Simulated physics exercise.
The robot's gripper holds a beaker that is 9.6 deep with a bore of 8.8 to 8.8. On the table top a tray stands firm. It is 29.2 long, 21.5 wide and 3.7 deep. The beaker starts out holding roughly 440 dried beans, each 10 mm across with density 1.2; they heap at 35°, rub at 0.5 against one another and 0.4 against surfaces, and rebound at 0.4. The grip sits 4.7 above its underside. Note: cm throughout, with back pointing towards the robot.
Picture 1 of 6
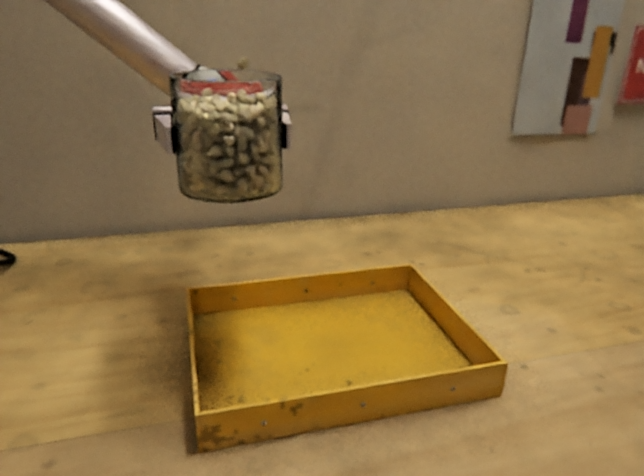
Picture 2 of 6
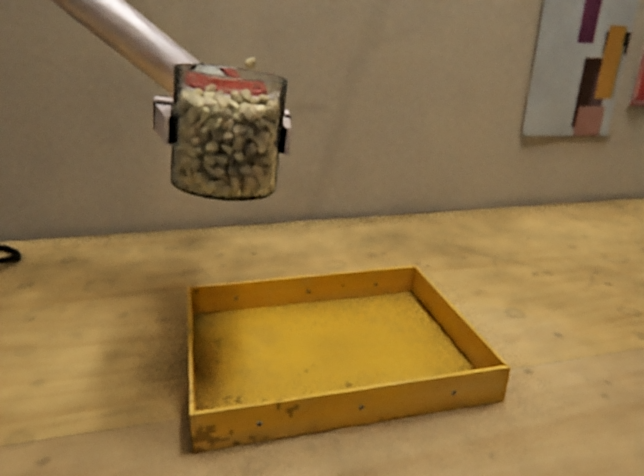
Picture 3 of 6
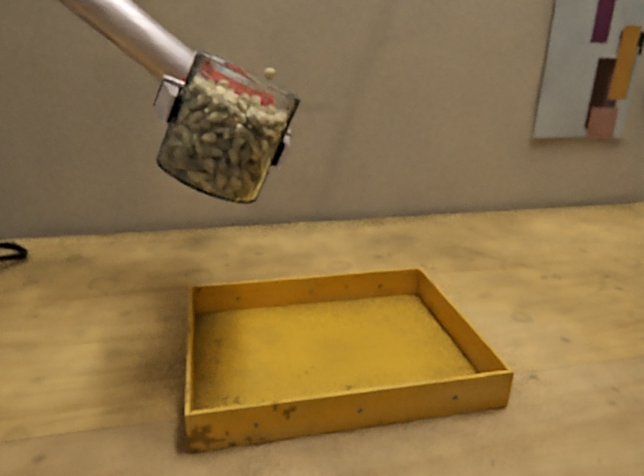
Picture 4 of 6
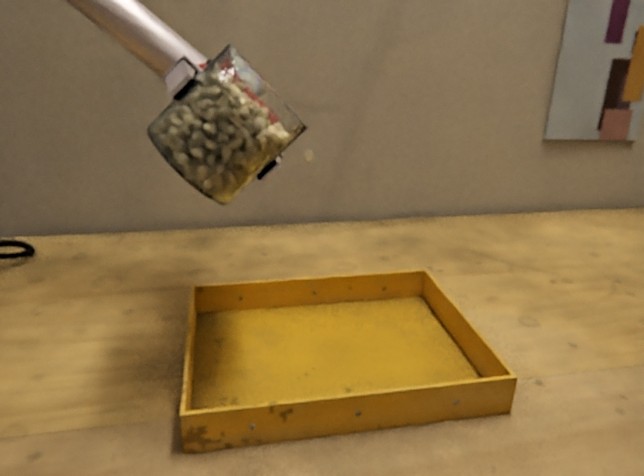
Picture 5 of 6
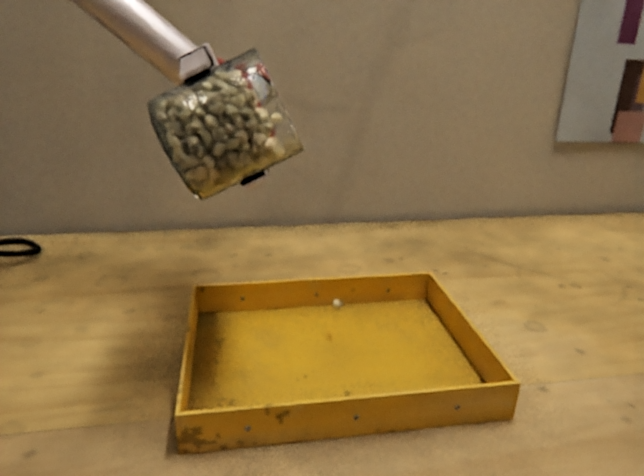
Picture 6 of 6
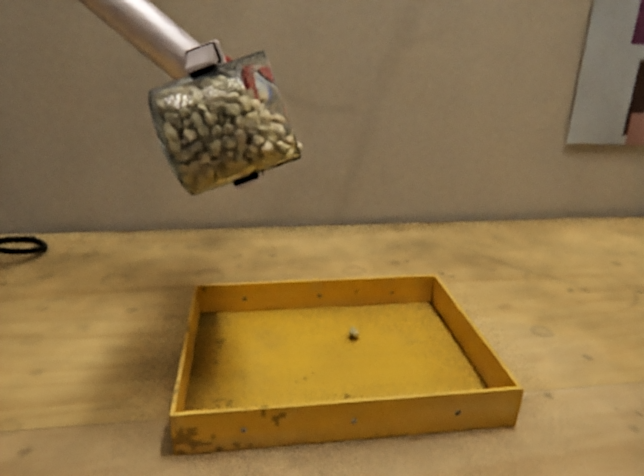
A robotic arm tilted a clear beaker packed with pale beans steeply to the right above a yellow tray, and a single bean dropped out and landed in the tray while the rest stayed inside.
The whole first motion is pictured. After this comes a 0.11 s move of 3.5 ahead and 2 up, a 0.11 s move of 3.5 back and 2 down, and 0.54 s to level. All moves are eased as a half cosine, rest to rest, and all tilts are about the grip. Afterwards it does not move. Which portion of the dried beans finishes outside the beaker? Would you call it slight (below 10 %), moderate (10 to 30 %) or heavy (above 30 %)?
I would call it heavy.
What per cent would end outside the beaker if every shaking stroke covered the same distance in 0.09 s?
In that case some 65 per cent.
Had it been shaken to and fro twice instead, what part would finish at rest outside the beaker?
It would then be around 60 per cent.
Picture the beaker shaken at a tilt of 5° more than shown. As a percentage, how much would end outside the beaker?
I'd put it close to 50 per cent.
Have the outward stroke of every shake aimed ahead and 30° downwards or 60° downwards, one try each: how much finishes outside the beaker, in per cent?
10 and 5 %.
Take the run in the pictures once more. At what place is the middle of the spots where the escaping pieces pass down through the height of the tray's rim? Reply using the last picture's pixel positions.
Their middle lies around (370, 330).
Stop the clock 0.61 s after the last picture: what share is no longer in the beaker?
Roughly 40 percent by that moment.
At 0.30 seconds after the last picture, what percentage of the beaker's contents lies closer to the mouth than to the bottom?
Roughly 50 per cent.
Then, 0.30 s later, tilted 67° forward, highest piece 26 above the table; 270 in the beaker, 5 in the tray, 168 in flight or on a rim.
Then, 0.61 s later, tilted 13° forward, highest piece 29 above the table; 259 in the beaker, 182 in the tray, 1 on the table or floor, 1 in flight or on a rim.
Then, 0.96 s later, level, highest piece 27 above the table; 259 in the beaker, 183 in the tray, 1 on the table or floor.
Then, 2.01 s later, level, highest piece 27 above the table; 259 in the beaker, 183 in the tray, 1 on the table or floor.
At rest, 259 in the beaker, 183 in the tray, 1 on the table or floor. That is 42 % outside the beaker.
